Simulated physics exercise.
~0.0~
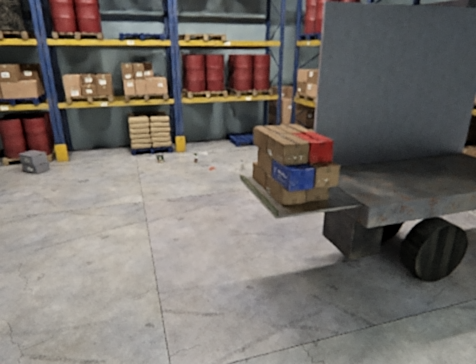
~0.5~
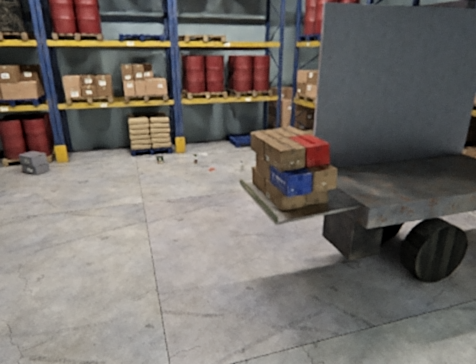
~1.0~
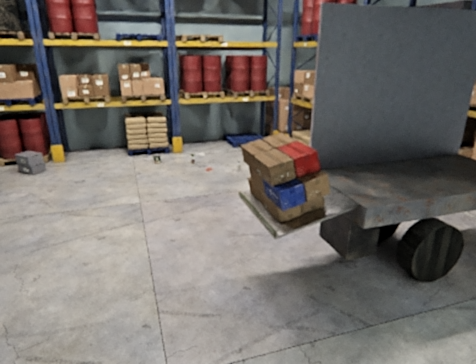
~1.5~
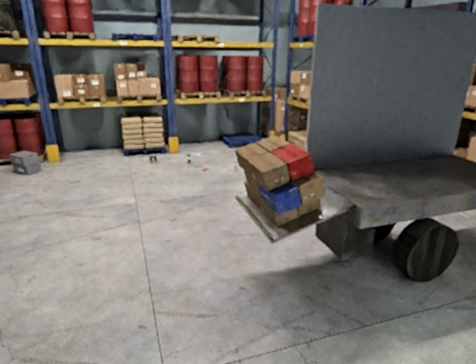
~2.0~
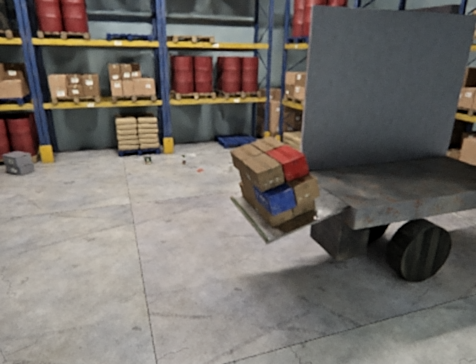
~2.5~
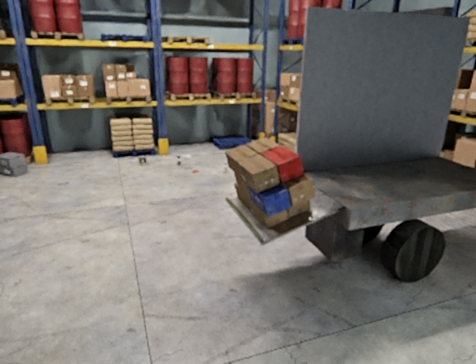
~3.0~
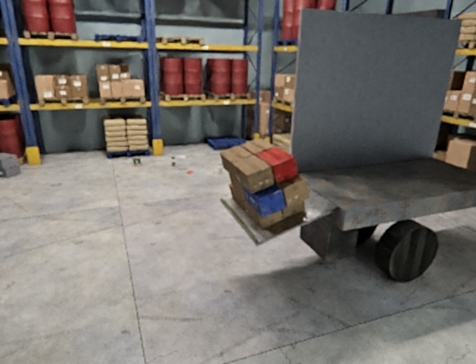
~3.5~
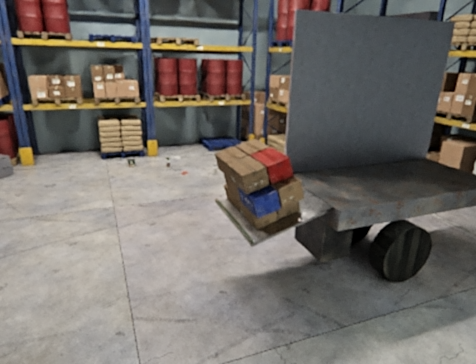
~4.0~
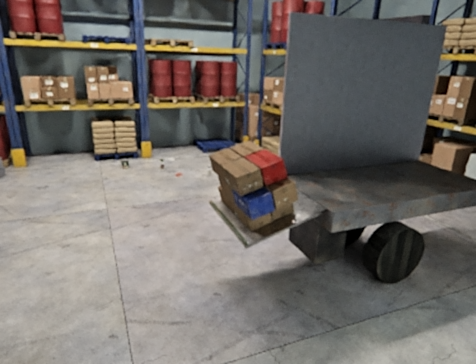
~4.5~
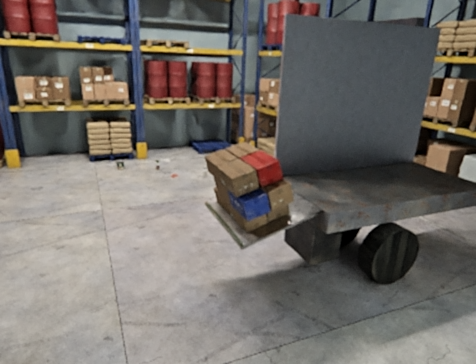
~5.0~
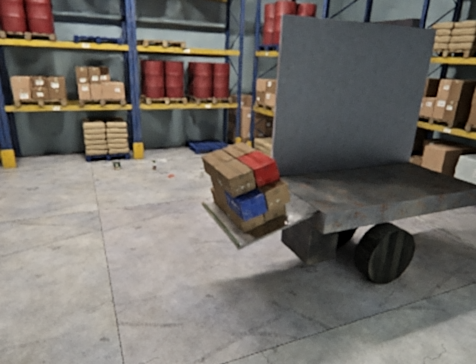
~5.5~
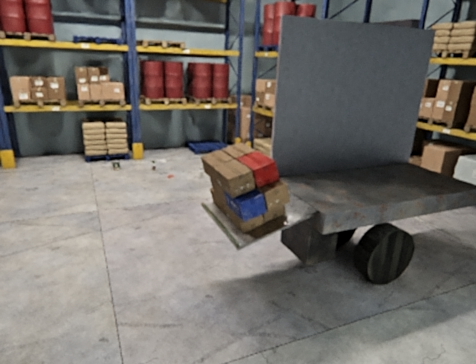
In a warehouse, a lorry's tail lift tilts down leftward and stops, its stacked cartons staying aboard.
